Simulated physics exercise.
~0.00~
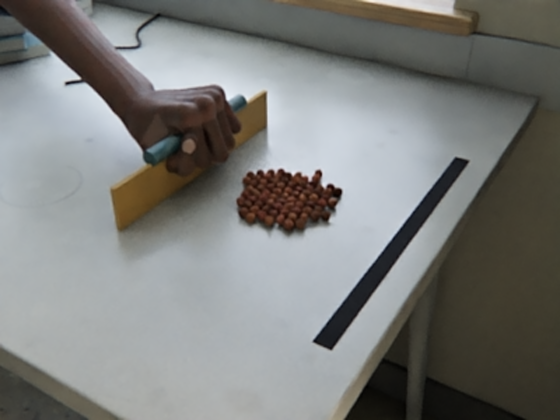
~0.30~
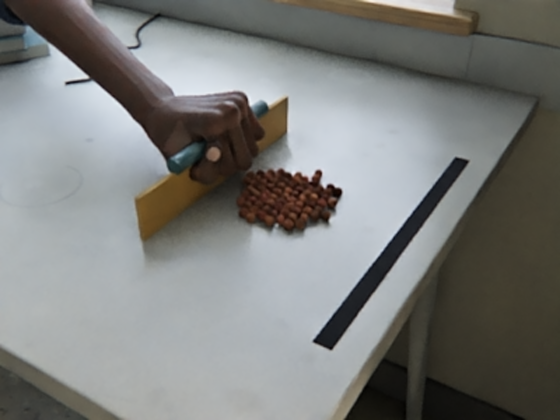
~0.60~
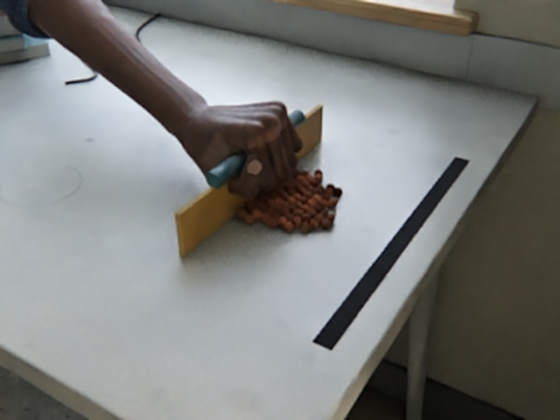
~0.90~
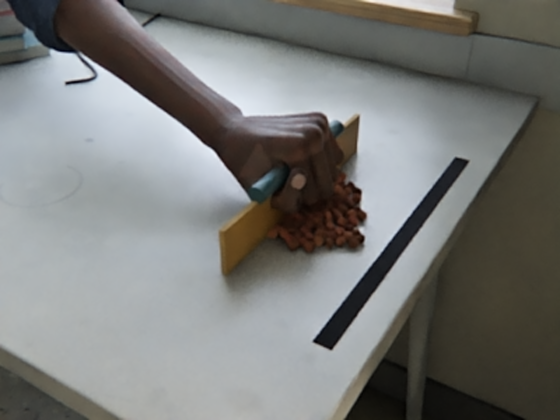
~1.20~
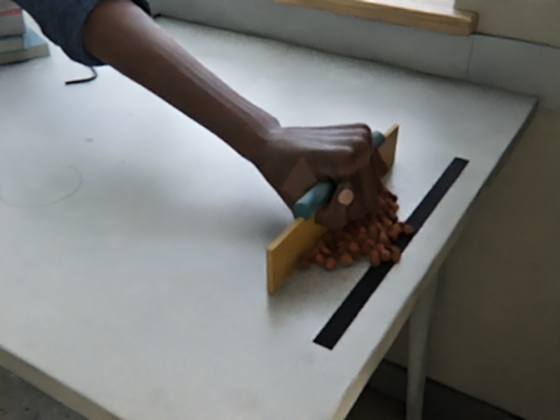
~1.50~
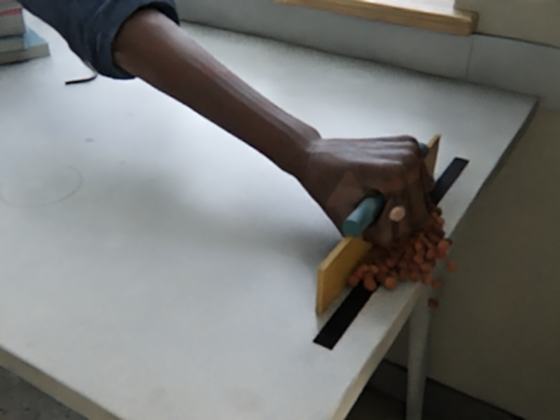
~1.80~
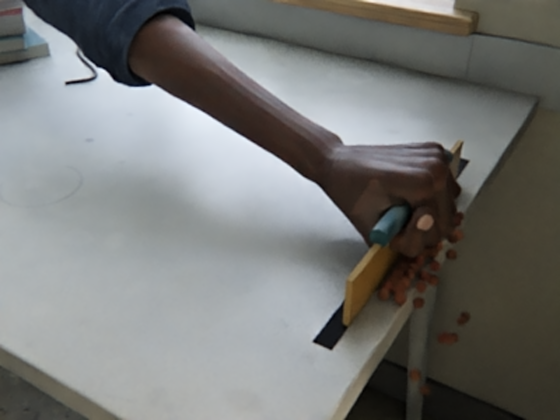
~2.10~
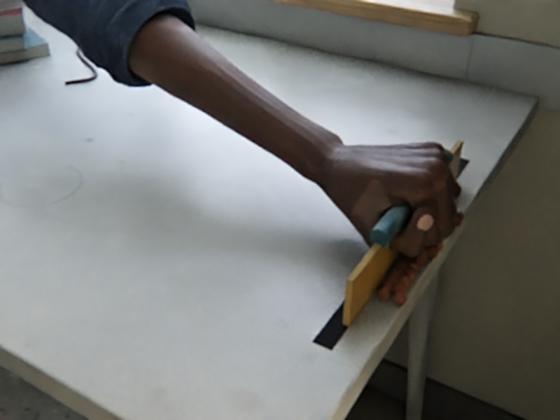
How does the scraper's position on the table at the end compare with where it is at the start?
At the start the scraper stands to the left of the heap, well away from the black tape. By the end it is further right and slightly lower in view, resting at the black tape near the table's right edge.
